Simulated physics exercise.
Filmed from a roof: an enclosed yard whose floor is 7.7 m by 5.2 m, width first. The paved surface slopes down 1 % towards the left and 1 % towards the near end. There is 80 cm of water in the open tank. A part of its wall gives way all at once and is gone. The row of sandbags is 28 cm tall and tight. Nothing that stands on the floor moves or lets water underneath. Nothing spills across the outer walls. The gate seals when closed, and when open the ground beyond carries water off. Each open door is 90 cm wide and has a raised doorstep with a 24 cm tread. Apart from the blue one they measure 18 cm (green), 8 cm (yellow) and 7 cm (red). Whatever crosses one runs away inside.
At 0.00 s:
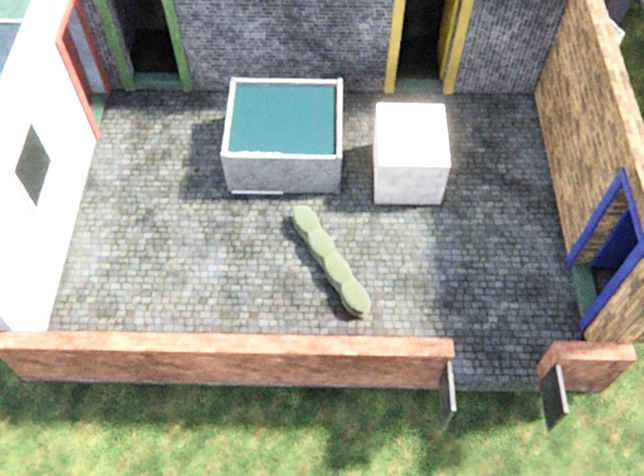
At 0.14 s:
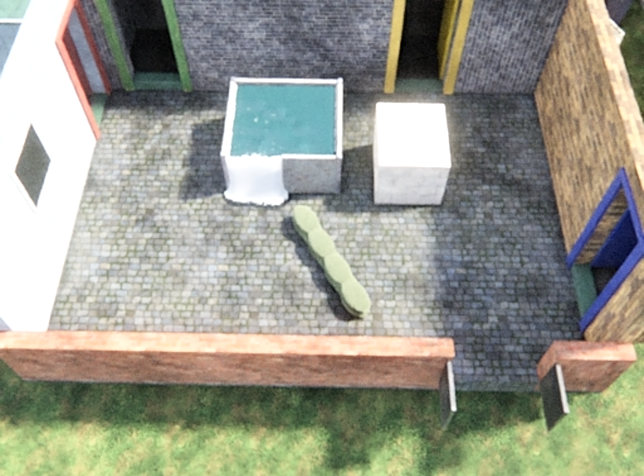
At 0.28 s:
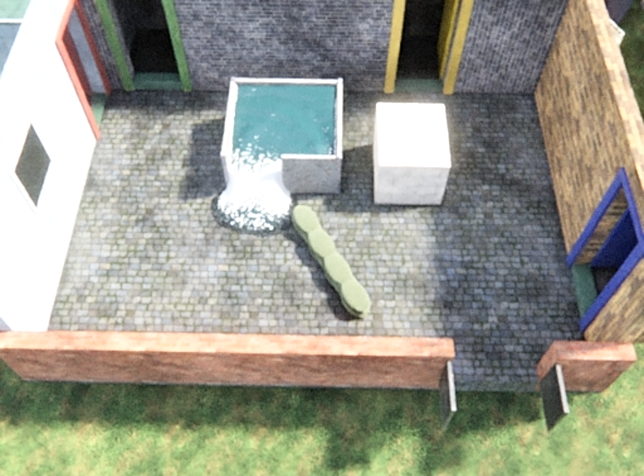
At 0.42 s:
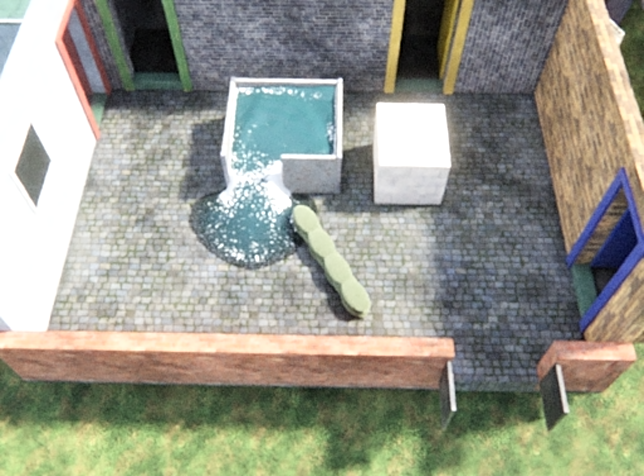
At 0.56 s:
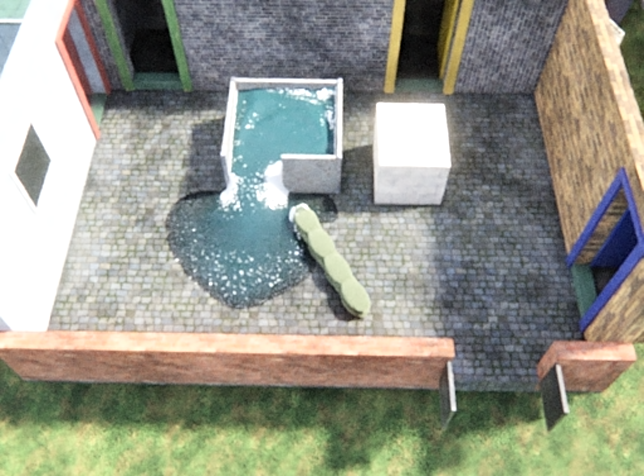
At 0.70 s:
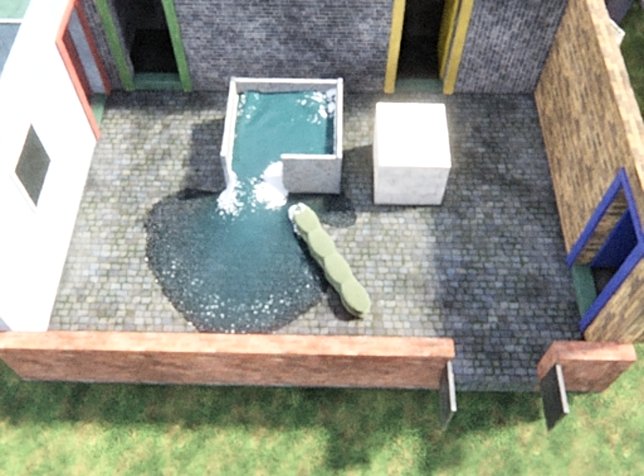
Water pouring from a gap in an open tank's front wall, foaming and spreading across a walled yard's paving beside a green hedge.
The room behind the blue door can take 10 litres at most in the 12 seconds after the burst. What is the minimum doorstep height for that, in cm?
At least 7 cm or so.
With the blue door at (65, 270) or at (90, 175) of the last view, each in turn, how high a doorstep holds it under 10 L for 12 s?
About 13.5 and 7.0 cm.
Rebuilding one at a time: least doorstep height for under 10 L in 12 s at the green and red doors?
About 10.5 cm at green and 11.0 cm at red.
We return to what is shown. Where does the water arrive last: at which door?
Last comes the yellow one.
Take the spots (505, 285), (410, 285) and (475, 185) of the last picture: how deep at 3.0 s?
Roughly 2, 2 and 0 cm, in turn.
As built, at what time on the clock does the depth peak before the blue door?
Around 3.6 s.
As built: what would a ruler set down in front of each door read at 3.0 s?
Depths in cm: Green 0, yellow 0, blue 0, red 0.
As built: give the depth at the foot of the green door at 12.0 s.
About 7.0 cm.
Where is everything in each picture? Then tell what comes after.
Still water, 80 cm deep, in the open tank at (284, 120); the blue door at (600, 260) is dry, in the first frame.
The front is at (269, 206), 0.3 m from the gap at (257, 179); 0.2 m2 of floor is wet, 80 cm left at the back, in the second frame.
The front is at (252, 230), 0.8 m from the gap at (257, 179); 0.8 m2 of floor is wet, 79 cm left at the back, in the third frame.
The gap is at (257, 180), the front 1.4 m out at (241, 263); the back of the open tank holds 73 cm, in the fourth frame.
The front is at (233, 302), 2.1 m from the gap at (257, 180); 3.4 m2 of floor is wet, 67 cm left at the back, in the fifth frame.
The gap is at (257, 180), the front 2.7 m out at a hidden place; the back of the open tank holds 68 cm; the blue door at (600, 260), 5.2 m from the gap, is still 3.7 m from the nearest water, in the sixth frame.
After 1.4 s water covers 30 % of the floor, deepest (33 cm) near (206, 360); it has not reached the blue door.
After 3.0 s water covers 40 % of the floor, deepest (29 cm) near (40, 357); it has not reached the blue door.
After 12.0 s water covers 95 % of the floor, deepest (12 cm) near (40, 357); 2 cm at the blue door, 0 litres in over its 15 cm doorstep.
At the blue door as built, the water arrived by 3.2 s and peaked near 11 cm at 3.6 s.
With a doorstep of 6.5 cm, 14 litres would have come in within the 12 s; with 9 cm, 3 litres. So under 10 litres takes about 7 cm.
